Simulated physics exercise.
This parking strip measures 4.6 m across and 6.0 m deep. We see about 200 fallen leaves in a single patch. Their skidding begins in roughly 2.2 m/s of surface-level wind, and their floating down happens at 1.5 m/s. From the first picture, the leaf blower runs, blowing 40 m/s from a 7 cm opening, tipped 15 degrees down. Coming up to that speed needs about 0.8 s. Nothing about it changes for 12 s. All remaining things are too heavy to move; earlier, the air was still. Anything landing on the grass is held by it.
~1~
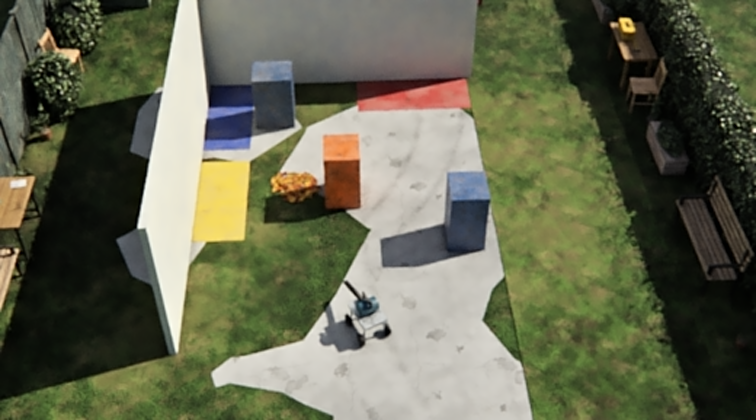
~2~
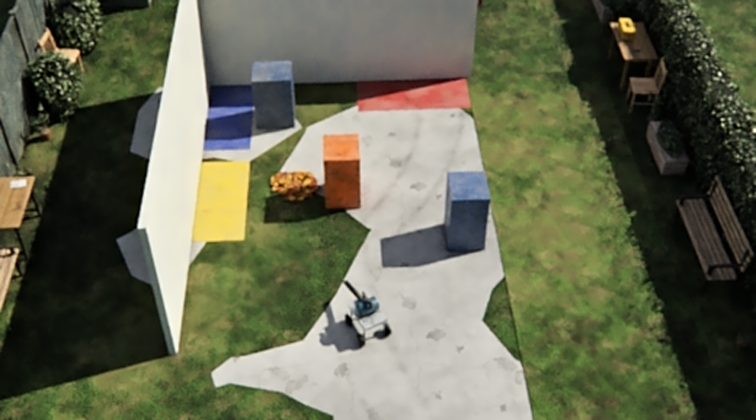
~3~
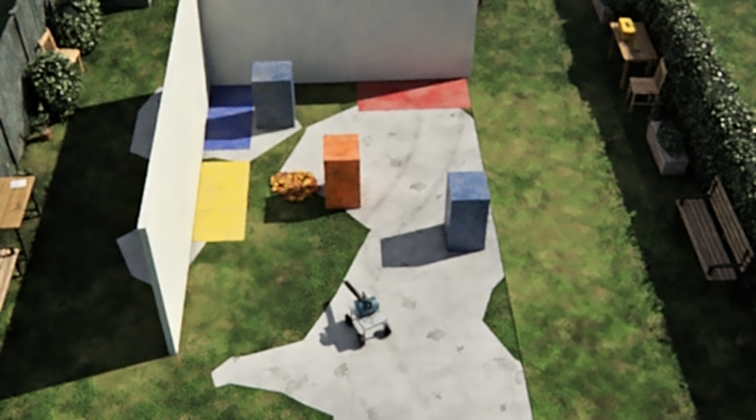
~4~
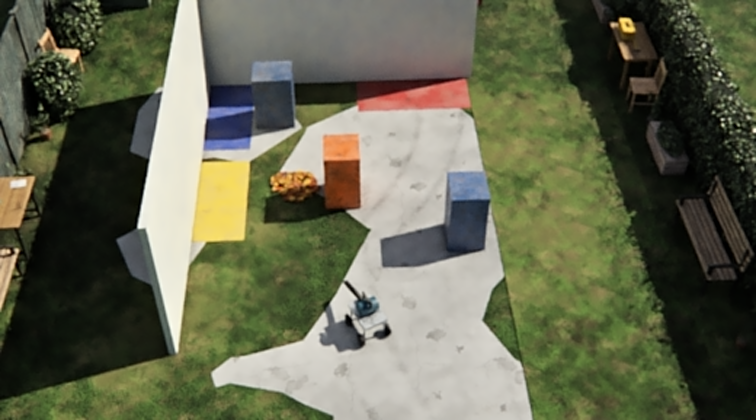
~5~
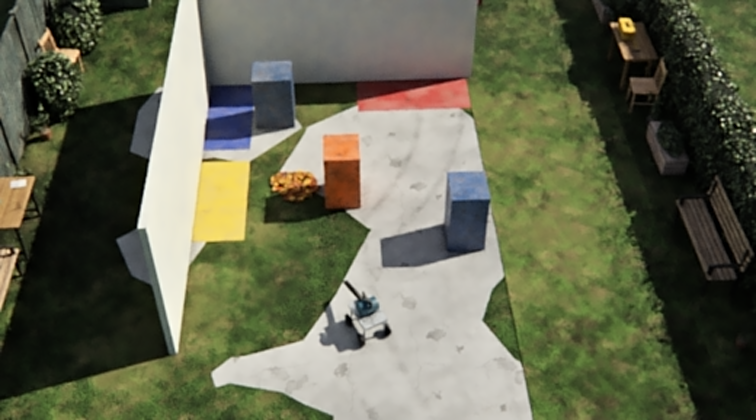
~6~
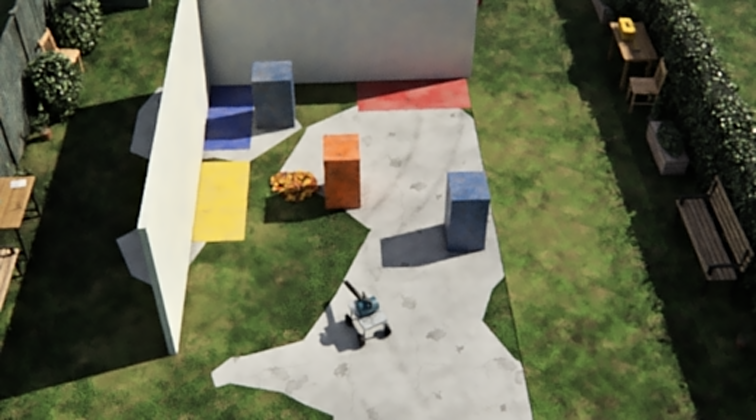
At first, a small wheeled machine stands on a pale paved strip between lawns, with an orange bin, two blue-grey bins, a patch of orange leaves, and blue, yellow and red marked areas beyond it. The machine stays in place, and the leaves lie unstirred throughout, with no clear movement anywhere.
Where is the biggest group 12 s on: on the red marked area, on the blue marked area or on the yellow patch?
At the blue one.
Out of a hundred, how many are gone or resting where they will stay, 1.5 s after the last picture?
Roughly 30 per cent of them.
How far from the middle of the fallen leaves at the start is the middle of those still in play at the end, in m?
The middle is roughly 1.8 m from where it began.
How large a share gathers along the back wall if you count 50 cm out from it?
30 %.
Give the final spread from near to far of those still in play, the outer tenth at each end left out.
About 1.2 m from near to far.
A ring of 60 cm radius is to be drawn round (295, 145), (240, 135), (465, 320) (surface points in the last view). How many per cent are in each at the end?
I would say some 30 %, 20 % and 0 % respectively.
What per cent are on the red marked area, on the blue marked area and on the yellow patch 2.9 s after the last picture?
About 0 per cent red, 30 per cent blue and 0 per cent yellow.
Then, 1.5 s after the last picture, 24 % are on the blue marked area, 0 % on the red marked area and 0 % on the yellow patch; the middle of those still in play is near (273, 130); 26 % have settled or left.
Then, 2.9 s after the last picture, 28 % are on the blue marked area, 0 % on the red marked area and 0 % on the yellow patch; the middle of those still in play is near (273, 130); 30 % have settled or left.
Then, 5.7 s after the last picture, 33 % are on the blue marked area, 0 % on the red marked area and 0 % on the yellow patch; the middle of those still in play is near (273, 130); 40 % have settled or left.
Then, 11.1 s after the last picture, at the end, 38 % are on the blue marked area, 0 % on the red marked area and 0 % on the yellow patch; the middle of those still in play is near (277, 129).
